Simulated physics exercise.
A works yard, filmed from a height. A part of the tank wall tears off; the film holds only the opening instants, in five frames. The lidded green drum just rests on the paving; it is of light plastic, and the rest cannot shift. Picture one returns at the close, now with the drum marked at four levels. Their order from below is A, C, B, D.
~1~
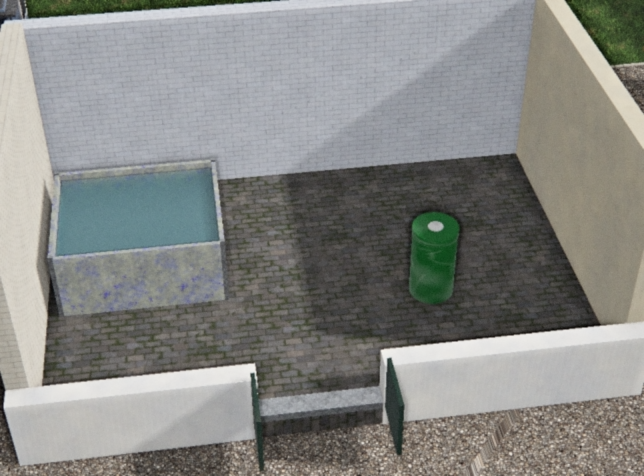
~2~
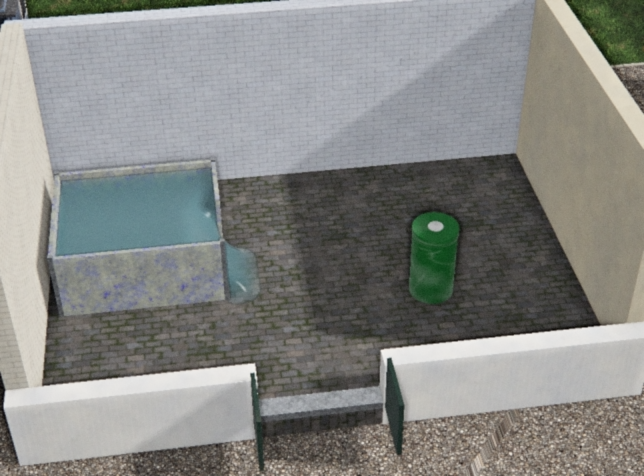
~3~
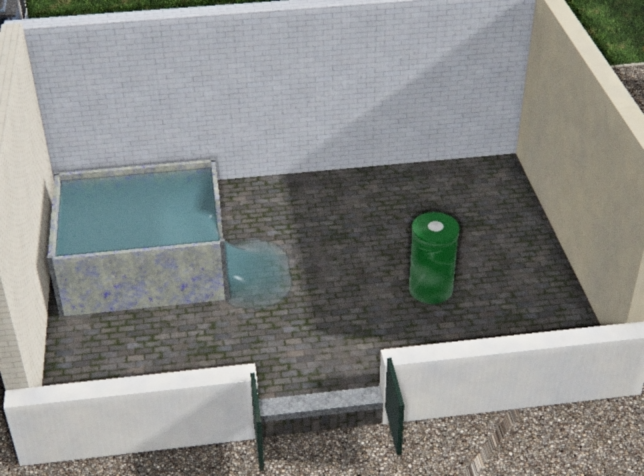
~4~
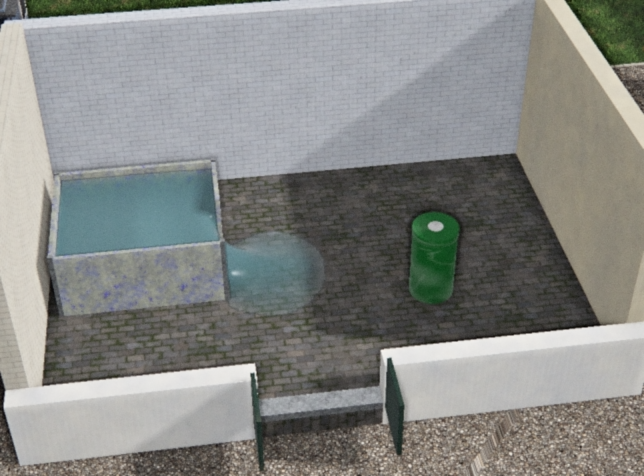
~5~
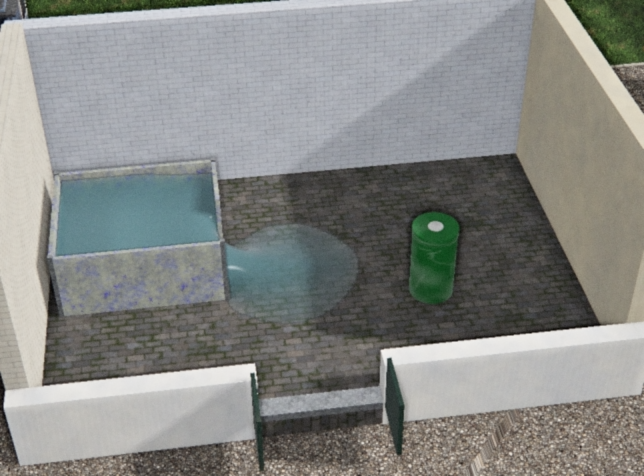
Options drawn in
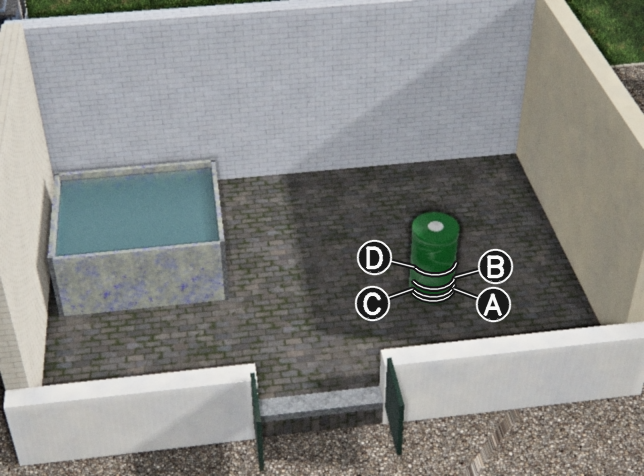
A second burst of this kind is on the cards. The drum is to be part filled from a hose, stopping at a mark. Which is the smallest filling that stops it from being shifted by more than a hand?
That is line D.
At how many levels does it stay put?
One of the four.
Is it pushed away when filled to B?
Yes, it does.
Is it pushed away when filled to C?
Yes, that goes wrong.
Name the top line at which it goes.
That would be B.
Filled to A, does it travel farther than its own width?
Yes, it does.
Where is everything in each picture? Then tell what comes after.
Lid of the green drum at (436, 226); tank full, its middle at (137, 212); open gate at (318, 360), in the first picture.
In the second picture, 2 % of the ground under water, its edge towards the drum at (253, 283).
In the third picture, 3 % of the ground under water, its edge towards the drum at (284, 277).
In the fourth picture, 6 % of the ground under water, its edge towards the drum at (315, 273).
Lid of the green drum at (436, 226); 10 % of the ground under water, its edge towards the drum at (348, 274), in the fifth picture.
In white, A at (436, 300); B at (437, 289); C at (436, 296); D at (438, 274); from the bottom up A, C, B, D.
For line A, it is pushed about 3 times its own width away.
For line B, it is pushed about its own width away.
For line C, it is pushed about 3 times its own width away.
For line D, it does not move.
